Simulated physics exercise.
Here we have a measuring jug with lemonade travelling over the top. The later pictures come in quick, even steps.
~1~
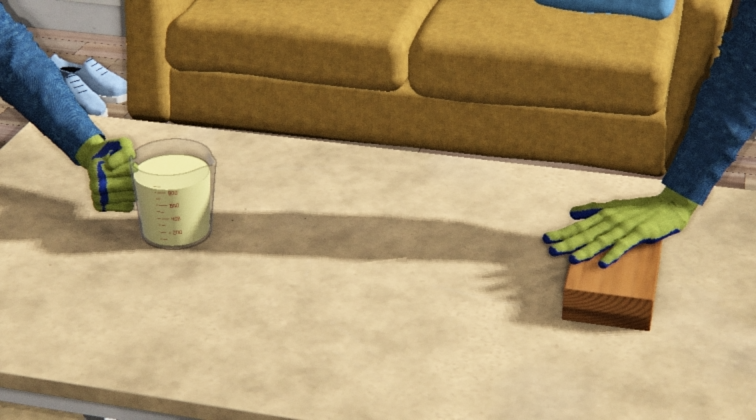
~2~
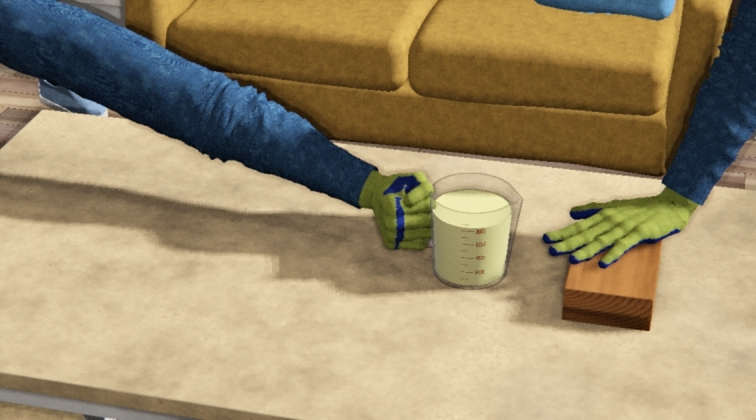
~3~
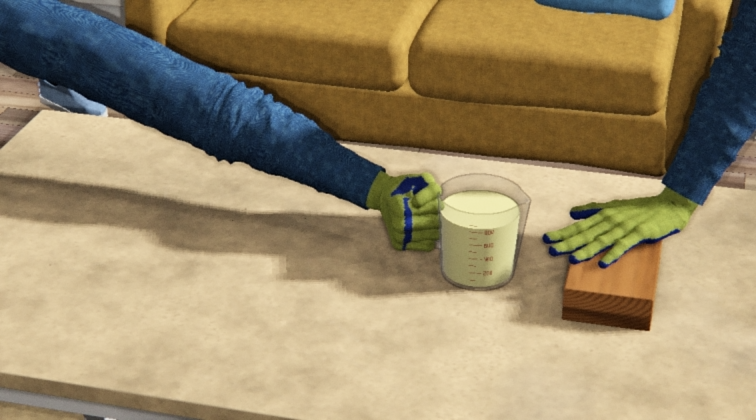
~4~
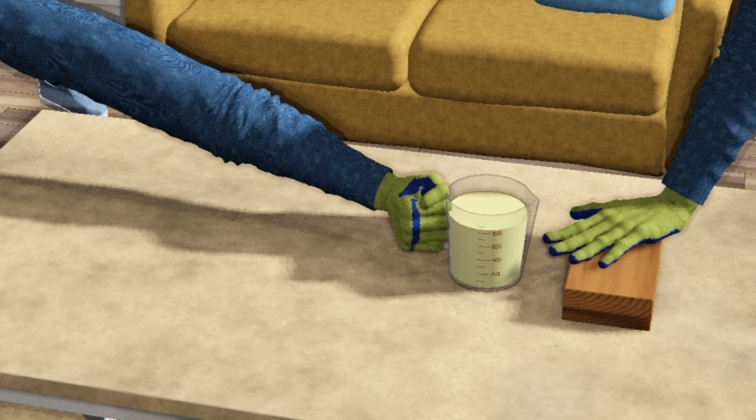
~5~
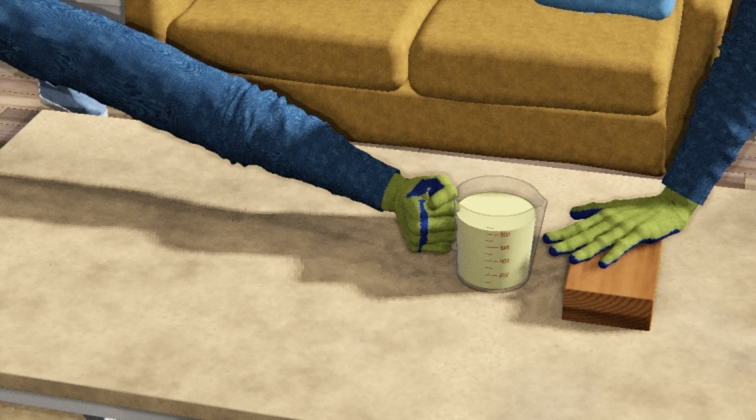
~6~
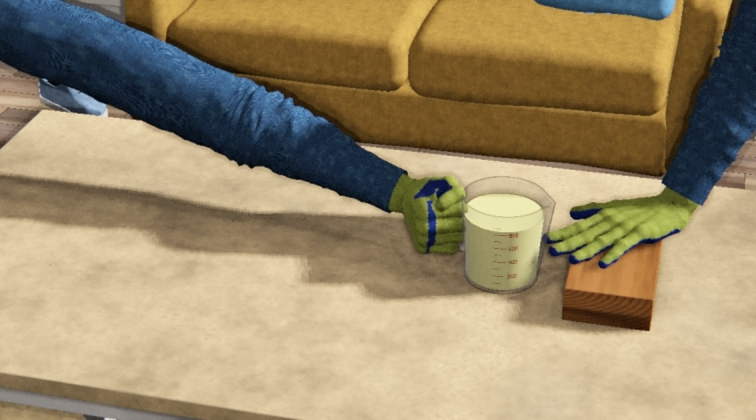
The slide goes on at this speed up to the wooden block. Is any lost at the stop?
At the stop the measuring jug stays dry outside.
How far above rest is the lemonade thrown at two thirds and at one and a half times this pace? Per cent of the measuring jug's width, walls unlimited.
Near 5 and 15 in a hundred.
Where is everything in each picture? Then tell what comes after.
In the first frame, at rest; measuring jug (174, 193) about three quarters full; wooden block (614, 274).
In the second frame, under way; measuring jug about three quarters full, surface at (472, 209).
In the third frame, on by 10 px; measuring jug (480, 231) about three quarters full.
In the fourth frame, on by 10 px; measuring jug about three quarters full, surface at (488, 211).
In the fifth frame, on by 10 px; measuring jug (495, 233) about three quarters full.
In the sixth frame, on by 10 px; measuring jug about three quarters full, surface at (504, 213); wooden block (614, 274).
Shortly, the measuring jug meets the wooden block.
Then, the lemonade surges up the wall; the wave climbs under half way to the rim.
At the finish, the measuring jug stands at the wooden block; none is lost.
